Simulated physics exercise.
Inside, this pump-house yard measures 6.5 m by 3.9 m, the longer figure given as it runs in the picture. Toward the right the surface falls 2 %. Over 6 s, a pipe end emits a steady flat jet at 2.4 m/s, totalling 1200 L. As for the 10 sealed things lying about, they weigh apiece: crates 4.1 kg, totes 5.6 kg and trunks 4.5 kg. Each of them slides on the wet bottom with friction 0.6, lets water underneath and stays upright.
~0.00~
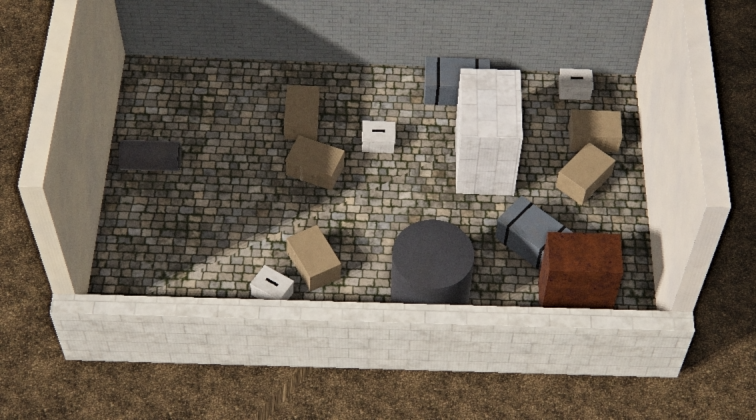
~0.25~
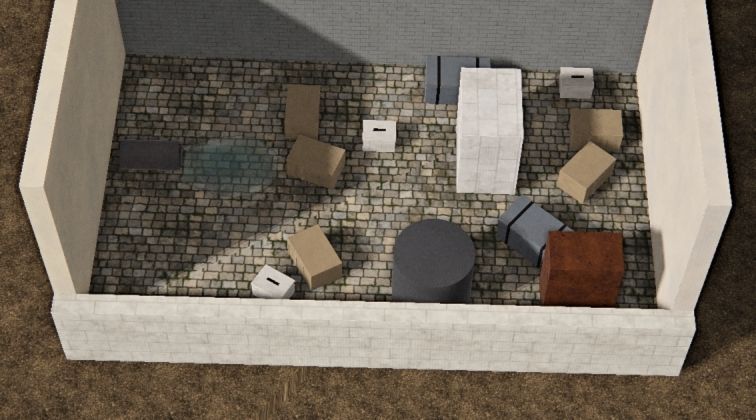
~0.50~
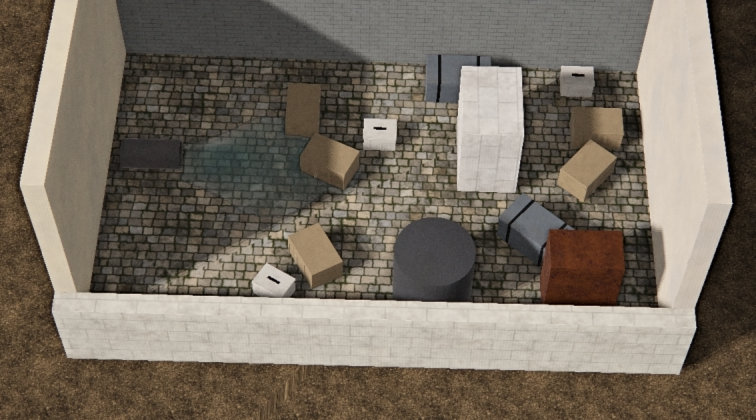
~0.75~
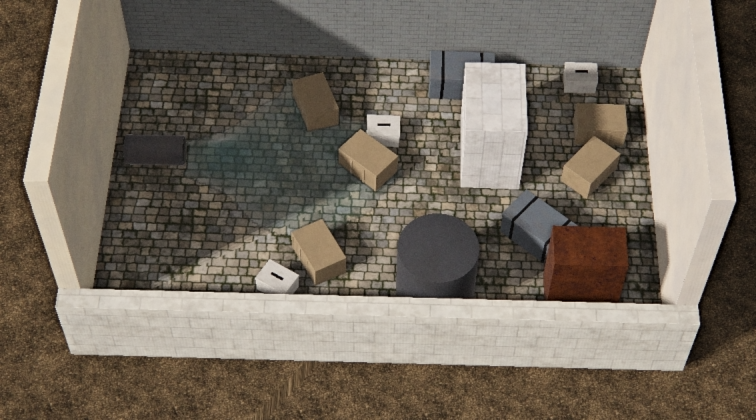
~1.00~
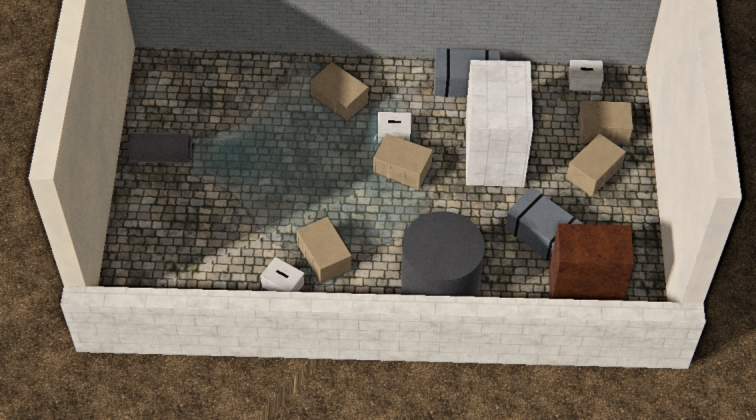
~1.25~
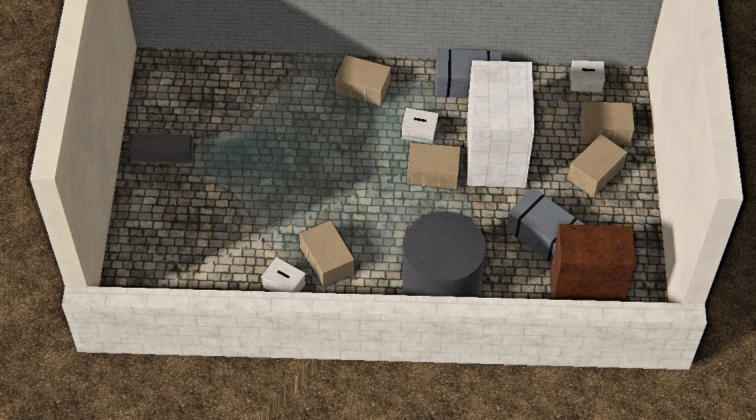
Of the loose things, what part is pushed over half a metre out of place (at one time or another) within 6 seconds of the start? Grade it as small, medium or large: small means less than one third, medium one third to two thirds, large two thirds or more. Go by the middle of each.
I would call it large.
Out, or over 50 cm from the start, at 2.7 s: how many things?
The answer is 6.
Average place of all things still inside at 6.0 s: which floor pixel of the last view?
(543, 203).
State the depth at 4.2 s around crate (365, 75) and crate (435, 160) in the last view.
First about 6 cm, second about 4 cm.
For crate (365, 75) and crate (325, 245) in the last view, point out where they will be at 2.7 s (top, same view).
Roughly (466, 52), then roughly (359, 285).
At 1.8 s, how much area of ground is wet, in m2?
Close to 10.0 m2, I'd say.
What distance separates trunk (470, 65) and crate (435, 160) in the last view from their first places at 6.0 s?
Going in order, that's 150 cm then 350 cm.
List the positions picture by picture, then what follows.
The first picture shows a crate at (315, 155), on the bottom; a crate at (301, 105) rests on the ground; 0.0 m2 under water; 0 of 10 have shifted.
The second picture shows a crate at (315, 154) rests on the ground; a crate at (302, 104) rests on the ground; 0.7 m2 under water; 0 of 10 have shifted.
The third picture shows a crate at (329, 154), on the bottom, 16 cm from its start; a crate at (303, 103), on the bottom; 1.6 m2 under water; 1 of 10 have shifted.
The fourth picture shows a crate at (368, 152) rests on the ground, 58 cm from its start; a crate at (315, 94), on the bottom, 13 cm from its start; water covers 3.1 m2; 2 of 10 have shifted.
The fifth picture shows a crate at (403, 154), on the bottom, 94 cm from its start; a crate at (339, 84) rests on the ground, 39 cm from its start; 5.0 m2 under water; 3 of 10 have shifted.
The sixth picture shows a crate at (434, 158) rests on the ground, 129 cm from its start; a crate at (363, 73), on the bottom, 72 cm from its start; 7.1 m2 under water; 3 of 10 have shifted.
After 1.8 s 3 of 10 are over 50 cm from their spots; 2 afloat.
After 2.7 s 6 of 10 are over 50 cm from their spots; 5 afloat.
After 4.2 s 7 of 10 are over 50 cm from their spots; 8 afloat.
After 6.0 s 9 of 10 are over 50 cm from their spots, and 9 have been at some point; 9 afloat.
